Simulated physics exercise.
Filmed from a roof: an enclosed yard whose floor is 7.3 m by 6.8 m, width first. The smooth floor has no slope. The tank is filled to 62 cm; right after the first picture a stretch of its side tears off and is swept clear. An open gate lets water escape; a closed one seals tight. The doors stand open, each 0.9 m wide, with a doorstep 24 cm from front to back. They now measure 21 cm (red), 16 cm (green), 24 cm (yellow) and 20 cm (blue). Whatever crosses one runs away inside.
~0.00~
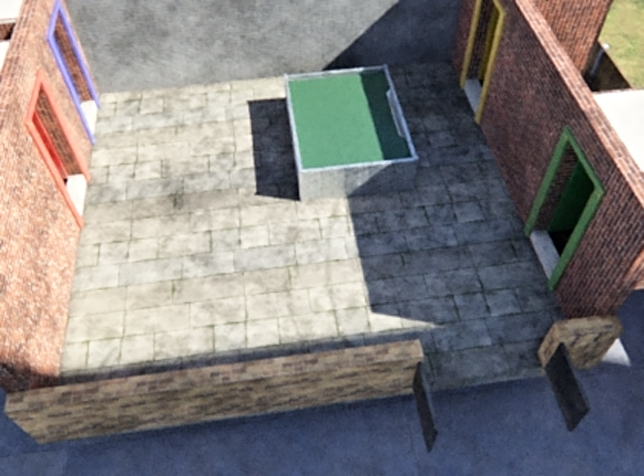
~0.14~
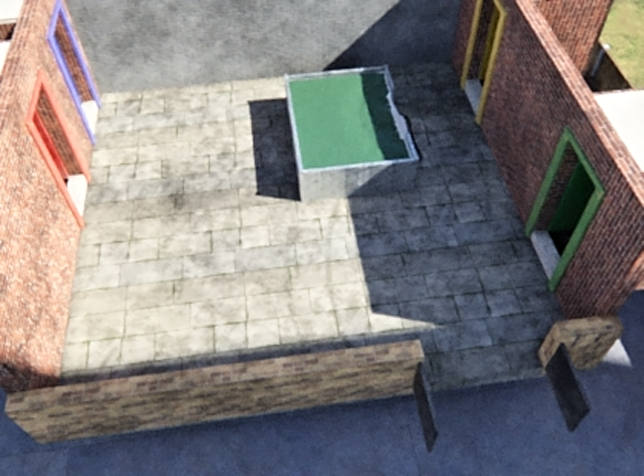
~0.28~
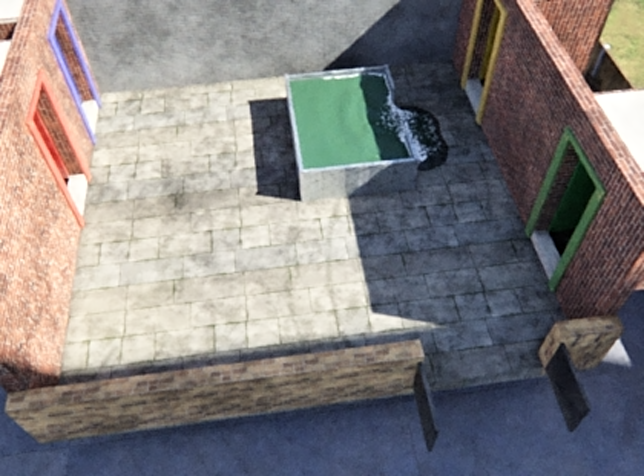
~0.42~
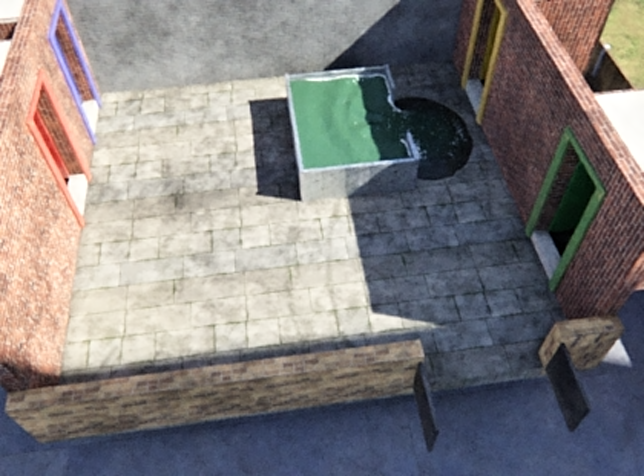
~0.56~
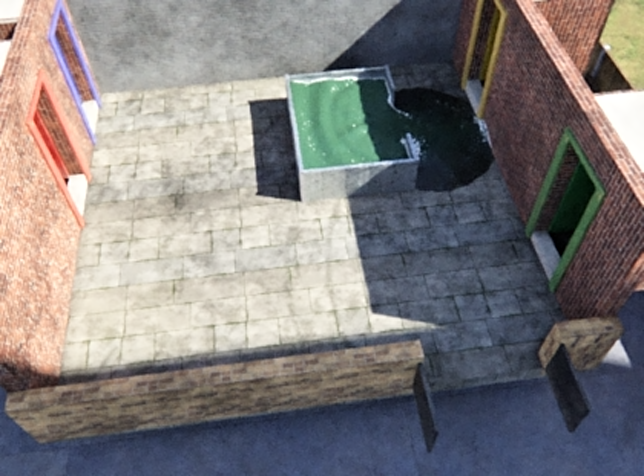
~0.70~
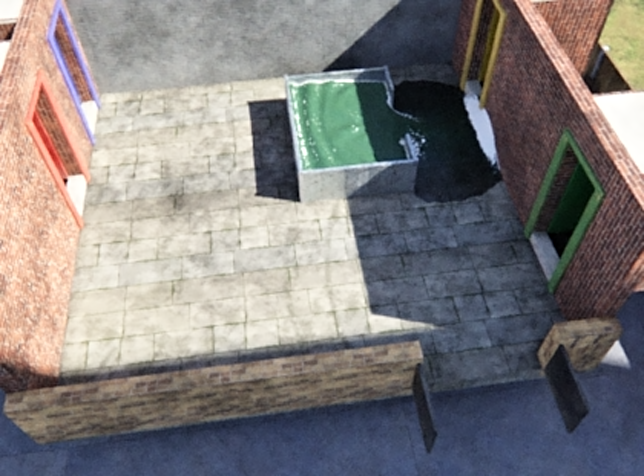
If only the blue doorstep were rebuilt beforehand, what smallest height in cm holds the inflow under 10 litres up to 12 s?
About 12.5 cm.
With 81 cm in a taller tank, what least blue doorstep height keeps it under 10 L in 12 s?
About 17 cm.
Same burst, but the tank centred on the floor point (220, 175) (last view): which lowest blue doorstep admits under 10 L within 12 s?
Some 7.0 cm.
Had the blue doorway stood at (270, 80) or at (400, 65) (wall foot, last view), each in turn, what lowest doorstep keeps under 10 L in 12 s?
About 6.0 and 19 cm.
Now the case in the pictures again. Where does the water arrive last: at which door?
It is the red one.
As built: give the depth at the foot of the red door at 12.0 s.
Roughly 4.5 cm deep.
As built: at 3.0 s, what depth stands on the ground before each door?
In cm: Red 0, green 7, yellow 24, blue 0.
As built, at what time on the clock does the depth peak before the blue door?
Around 5.0 s.
After 1.4 s water covers 10 % of the floor, deepest (42 cm) near (479, 135); it has not reached the blue door.
After 3.0 s water covers 35 % of the floor, deepest (32 cm) near (449, 65); it has not reached the blue door.
After 12.0 s water covers 90 % of the floor, deepest (8 cm) near (53, 416); 7 cm at the blue door, 0 litres in over its 20 cm doorstep.
At the blue door as built, the water arrived by 4.7 s and peaked near 16 cm at 5.2 s.
Run again over the same 12 s with other heights there, 21 litres in over 11 cm, 3 litres over 14.5 cm. The limit of 10 litres is kept from about 12.5 cm up.
